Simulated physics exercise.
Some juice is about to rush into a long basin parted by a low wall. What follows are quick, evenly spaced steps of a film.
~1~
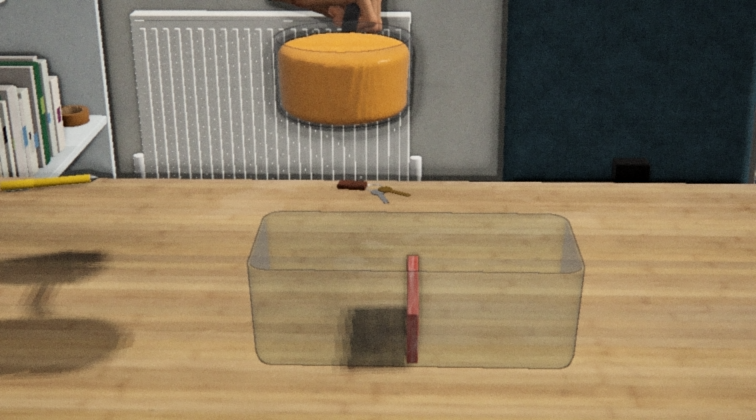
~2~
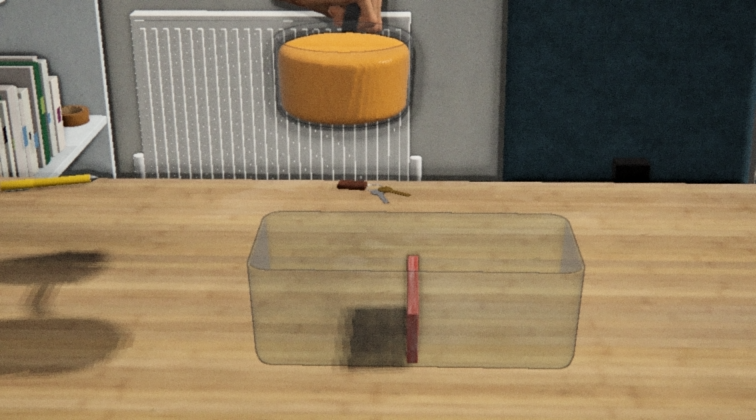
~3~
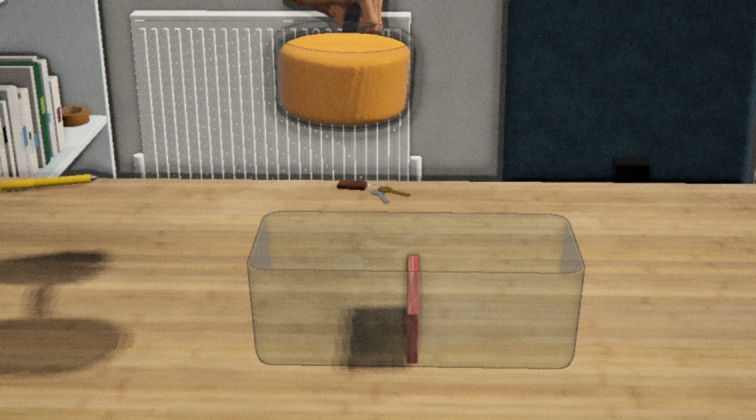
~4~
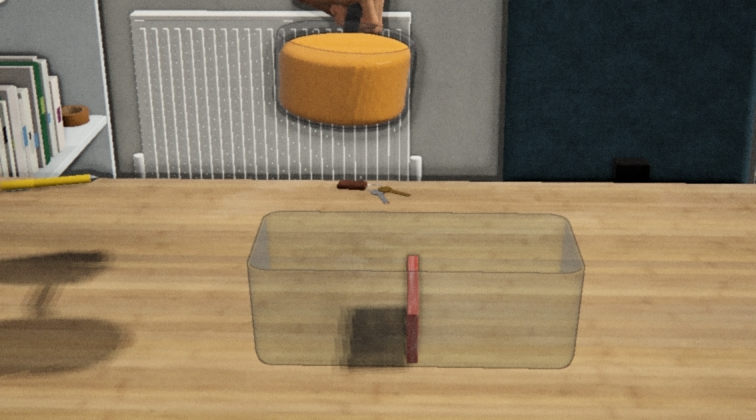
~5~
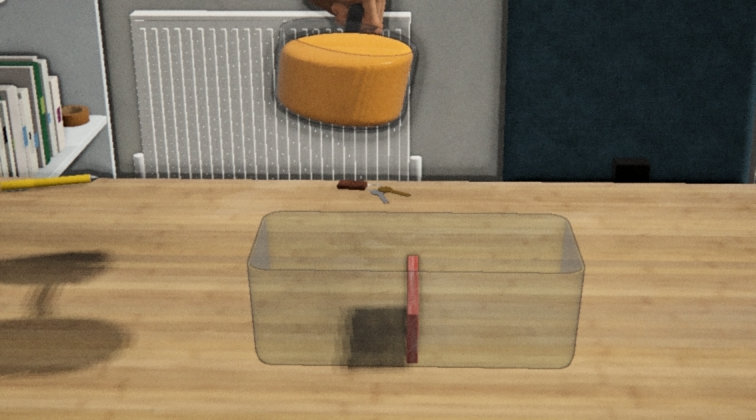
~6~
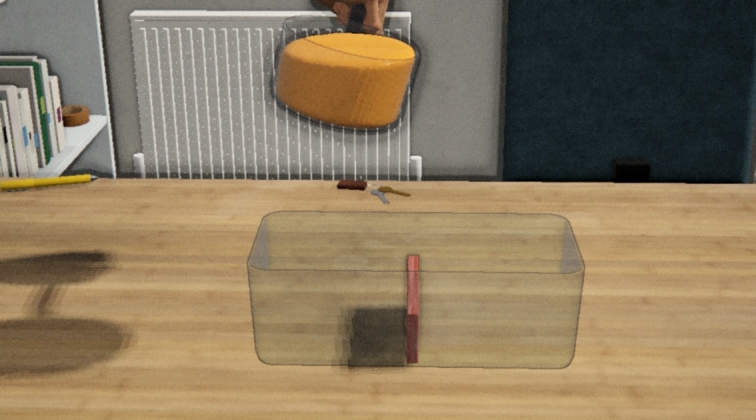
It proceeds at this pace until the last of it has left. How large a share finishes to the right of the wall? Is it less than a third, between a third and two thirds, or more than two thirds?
Highest of three bands.
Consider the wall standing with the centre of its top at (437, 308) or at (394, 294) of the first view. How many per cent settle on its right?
That'd be about 70 percent for the first and about 95 percent for the other.
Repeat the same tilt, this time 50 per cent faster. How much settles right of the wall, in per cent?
Somewhere near 90 percent.
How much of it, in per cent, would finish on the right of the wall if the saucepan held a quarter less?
Close to 95 per cent, more or less.
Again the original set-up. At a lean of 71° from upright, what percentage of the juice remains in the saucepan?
It keeps around 50 per cent at that angle.
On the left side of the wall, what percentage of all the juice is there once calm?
That works out near 5 in every hundred.
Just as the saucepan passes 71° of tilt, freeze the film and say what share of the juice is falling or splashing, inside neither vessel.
I'd reckon some 35 per cent.
A moment on, the saucepan is tipped part way and 48 per cent is still to pour, 0 is left of the wall and 16 right of it.
Next, the saucepan is tipped right over and 5 per cent is still to pour, 1 is left of the wall and 83 right of it.
Then the saucepan is tipped right over and 0 per cent is still to pour, 3 is left of the wall and 96 right of it.
Later the saucepan is tipped right over and 0 per cent is still to pour, 3 is left of the wall and 96 right of it.
At rest 3 per cent lies left of the wall, 96 right of it and 1 outside.
